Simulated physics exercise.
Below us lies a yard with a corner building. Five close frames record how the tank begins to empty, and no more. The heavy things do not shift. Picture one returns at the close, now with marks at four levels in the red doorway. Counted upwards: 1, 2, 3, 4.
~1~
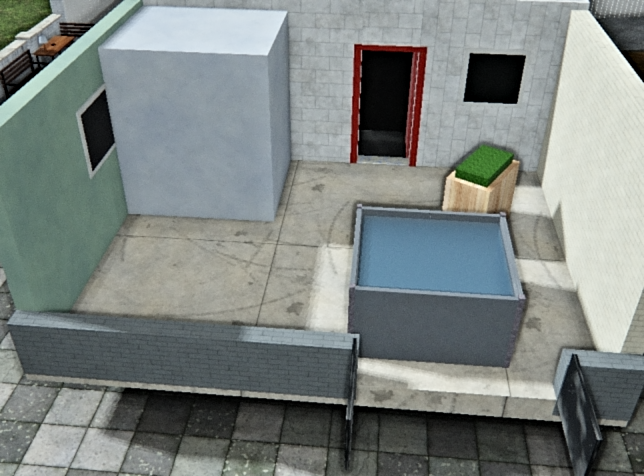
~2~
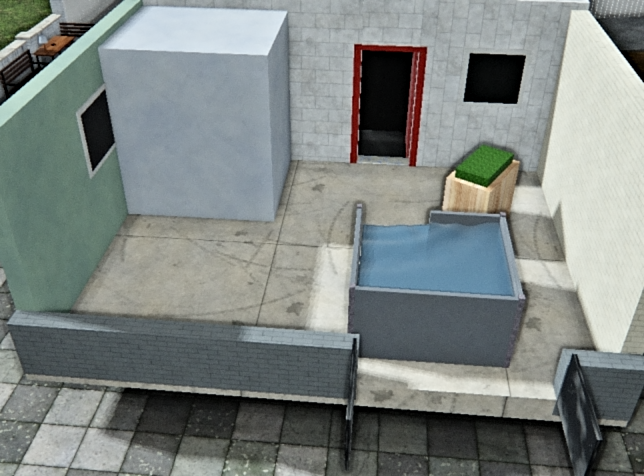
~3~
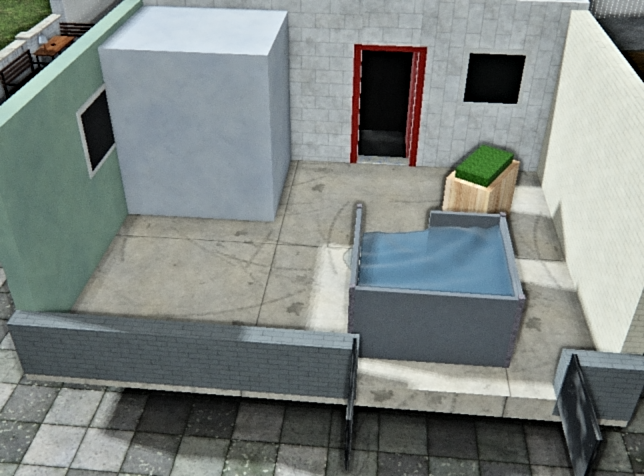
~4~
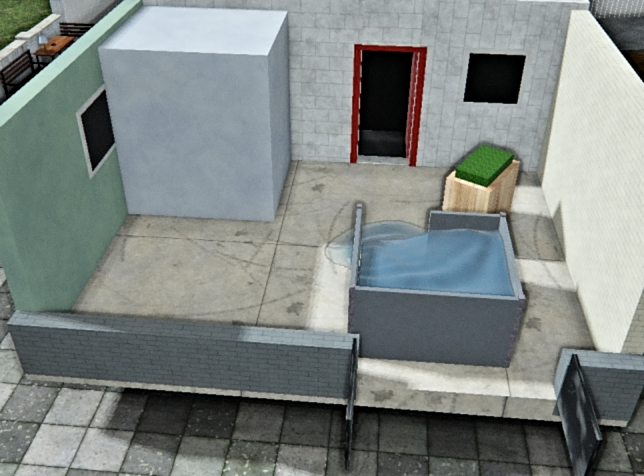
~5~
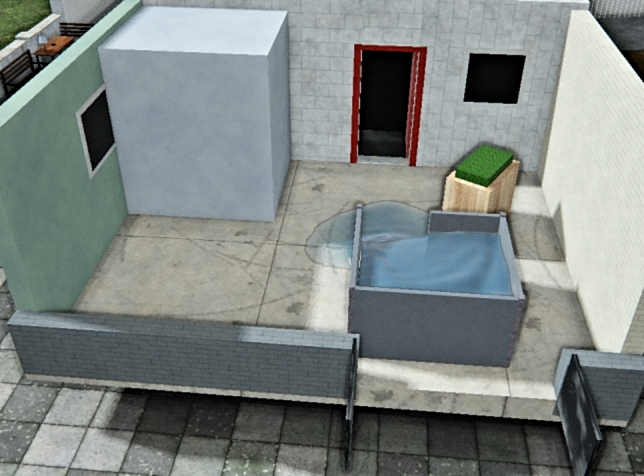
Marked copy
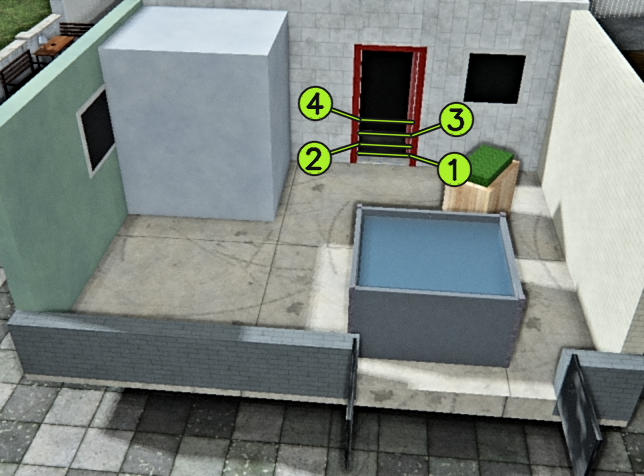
Water in a grey open-topped tank lies still at first in a walled, paved yard seen from above, with the camera fixed throughout. A pale blue-grey block stands at left beside a green wall, a red-framed doorway opens at the back, and a green-topped wooden box sits behind the tank. Part of the tank's back wall disappears, the surface ripples and slopes, and clear water spreads outward behind and leftward over the paving.
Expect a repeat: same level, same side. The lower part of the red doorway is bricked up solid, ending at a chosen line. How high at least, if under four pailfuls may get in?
It is 2.
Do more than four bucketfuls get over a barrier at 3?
No, that is safe.
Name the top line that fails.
It is 1.
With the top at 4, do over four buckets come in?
No, that is safe.
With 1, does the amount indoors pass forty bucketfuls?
No, it does not.
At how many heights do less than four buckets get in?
Three of them.
On the marked copy, 1 at (384, 154); 2 at (384, 145); 3 at (385, 134); 4 at (386, 121); from the bottom up 1, 2, 3, 4.
With 1, about 14 bucketfuls get in.
With 2, a splash gets over, under a bucket.
With 3, nothing gets over.
With 4, nothing gets over.
